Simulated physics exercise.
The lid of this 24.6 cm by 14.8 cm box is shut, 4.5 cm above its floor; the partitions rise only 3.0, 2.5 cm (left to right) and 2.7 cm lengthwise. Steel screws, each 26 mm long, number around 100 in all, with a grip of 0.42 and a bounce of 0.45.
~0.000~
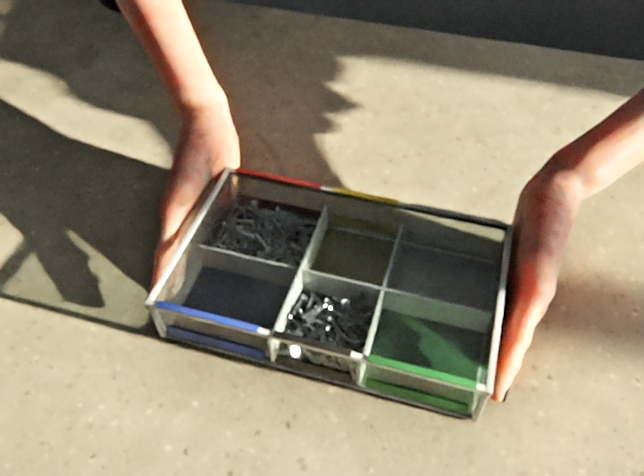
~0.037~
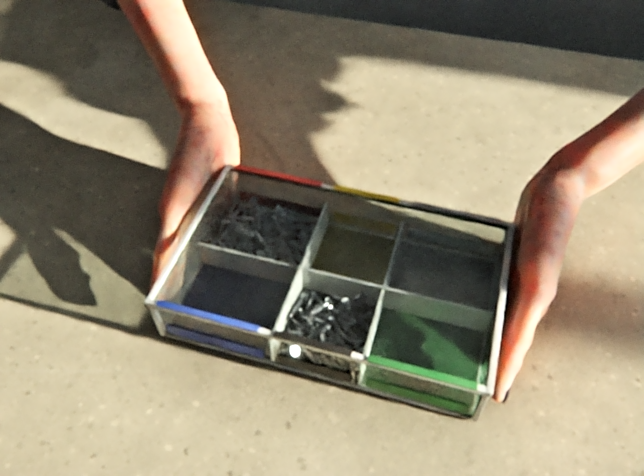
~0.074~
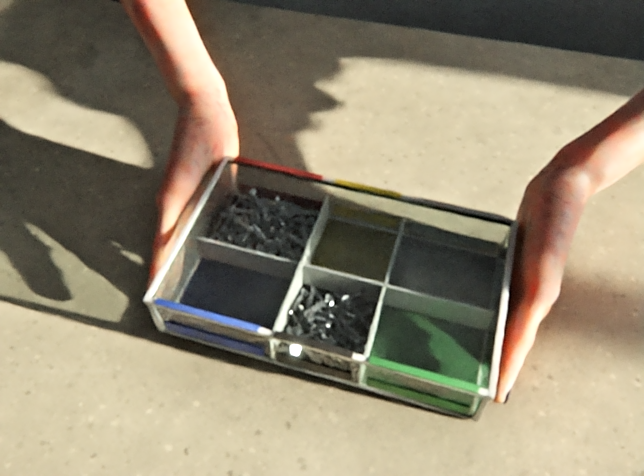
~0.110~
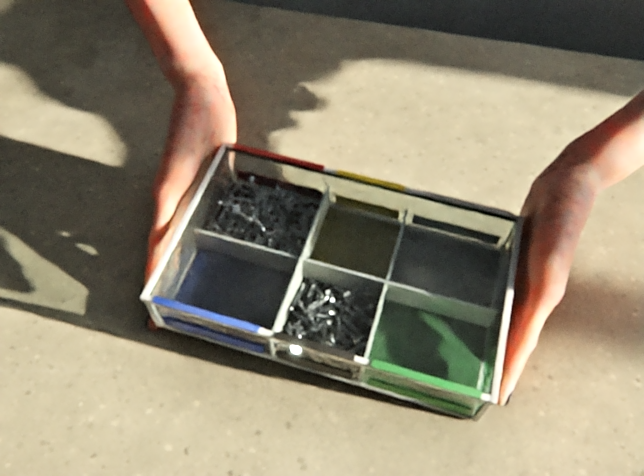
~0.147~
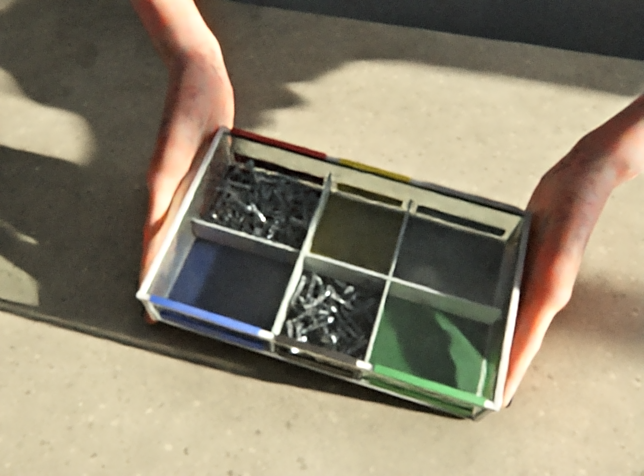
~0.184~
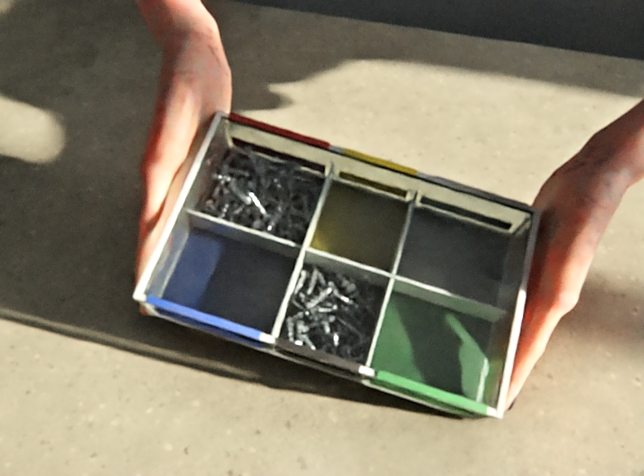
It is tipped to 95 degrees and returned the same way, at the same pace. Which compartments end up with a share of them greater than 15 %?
Red: Greater. Blue: Not greater. Green: Not greater. Yellow: Not greater. White: Not greater. Black: Greater.
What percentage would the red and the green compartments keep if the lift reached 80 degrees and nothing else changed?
Red: 55; green: 5 (per cent).
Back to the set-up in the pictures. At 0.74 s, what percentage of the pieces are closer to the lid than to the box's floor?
60 %.
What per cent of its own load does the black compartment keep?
90 per cent, roughly.
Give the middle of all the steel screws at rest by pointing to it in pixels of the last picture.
I'd put it at about (295, 284).
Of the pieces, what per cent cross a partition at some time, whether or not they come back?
That share comes to about 20 per cent.
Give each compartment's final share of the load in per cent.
Final shares: Red 45 %; blue 5 %; green 5 %; yellow 0 %; white 0 %; black 40 %.
After 0.74 s, tilt 95 degrees; red 55 %, blue 5 %, green 5 %, black 35 %.
After 1.12 s, tilt 40 degrees; red 50 %, green 5 %, black 40 %.
After 1.58 s, tilt 0 degrees; red 45 %, blue 5 %, green 5 %, black 40 %.
At rest (2.0 s), red 45 %, blue 5 %, green 5 %, yellow 0 %, white 0 %, black 40 %.
